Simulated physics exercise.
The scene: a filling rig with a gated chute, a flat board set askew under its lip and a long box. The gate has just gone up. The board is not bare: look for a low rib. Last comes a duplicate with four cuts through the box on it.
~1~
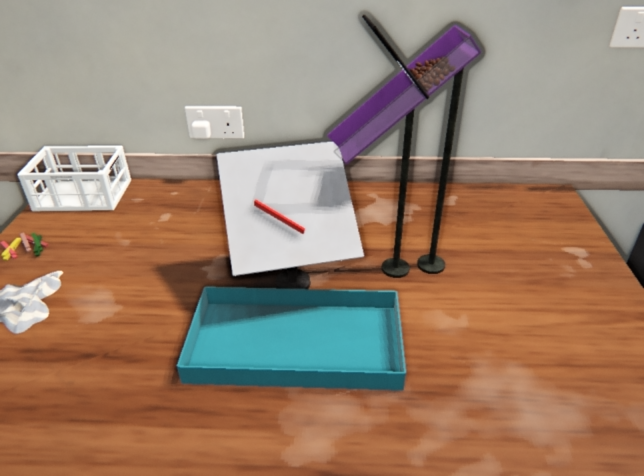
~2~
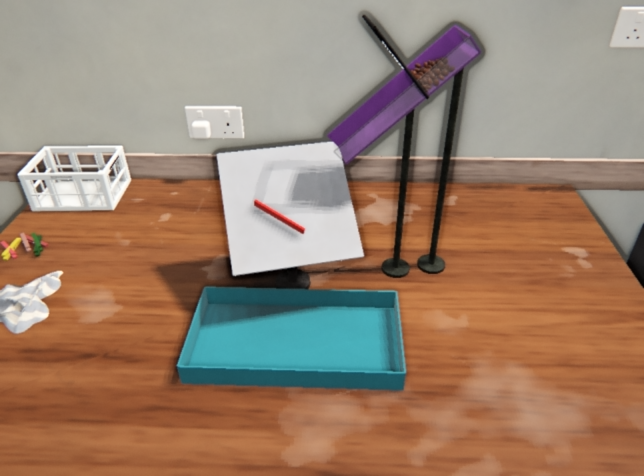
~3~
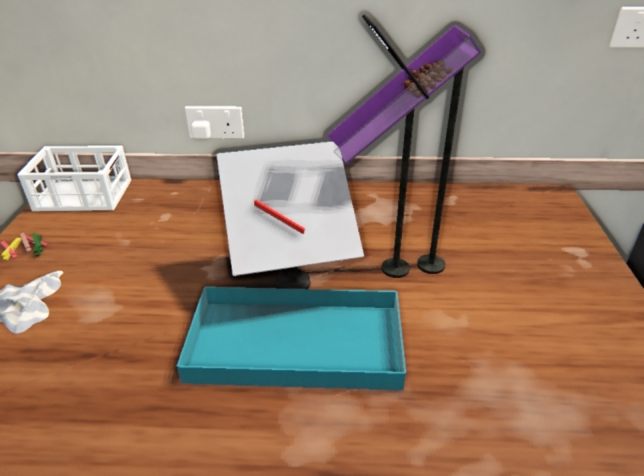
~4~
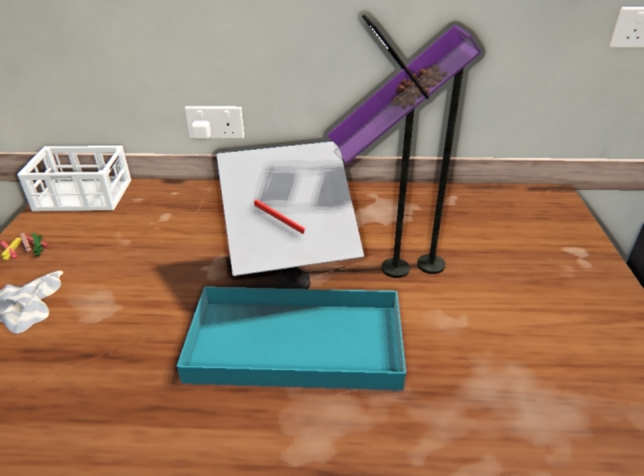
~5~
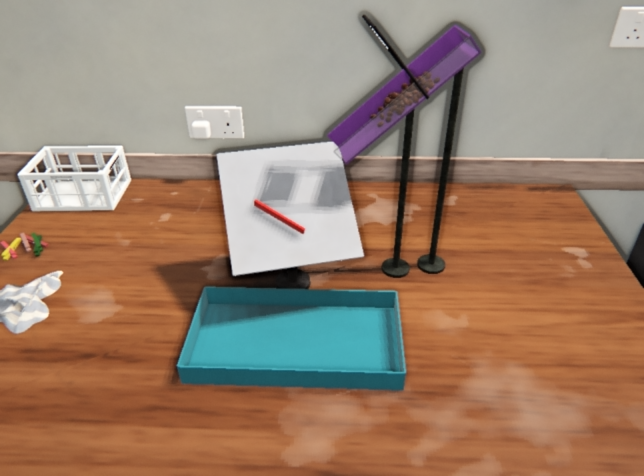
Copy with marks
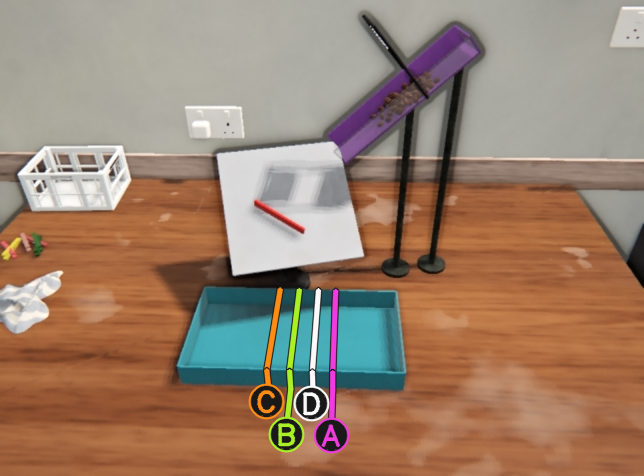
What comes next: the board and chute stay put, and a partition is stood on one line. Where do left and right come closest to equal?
A beats the others.
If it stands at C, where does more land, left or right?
More lands on the right.
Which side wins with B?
The right side.
On the marked copy, line A crosses the front rim at (332, 371); line B crosses the front rim at (289, 369); line C crosses the front rim at (266, 369); line D crosses the front rim at (312, 370).
If A is chosen, of what is caught, close to half on the left of the divider, close to half on the right.
If B is chosen, of what is caught, close to a quarter on the left of the divider, the bulk on the right.
If C is chosen, of what is caught, a small share on the left of the divider, the bulk on the right.
If D is chosen, of what is caught, close to a quarter on the left of the divider, the bulk on the right.
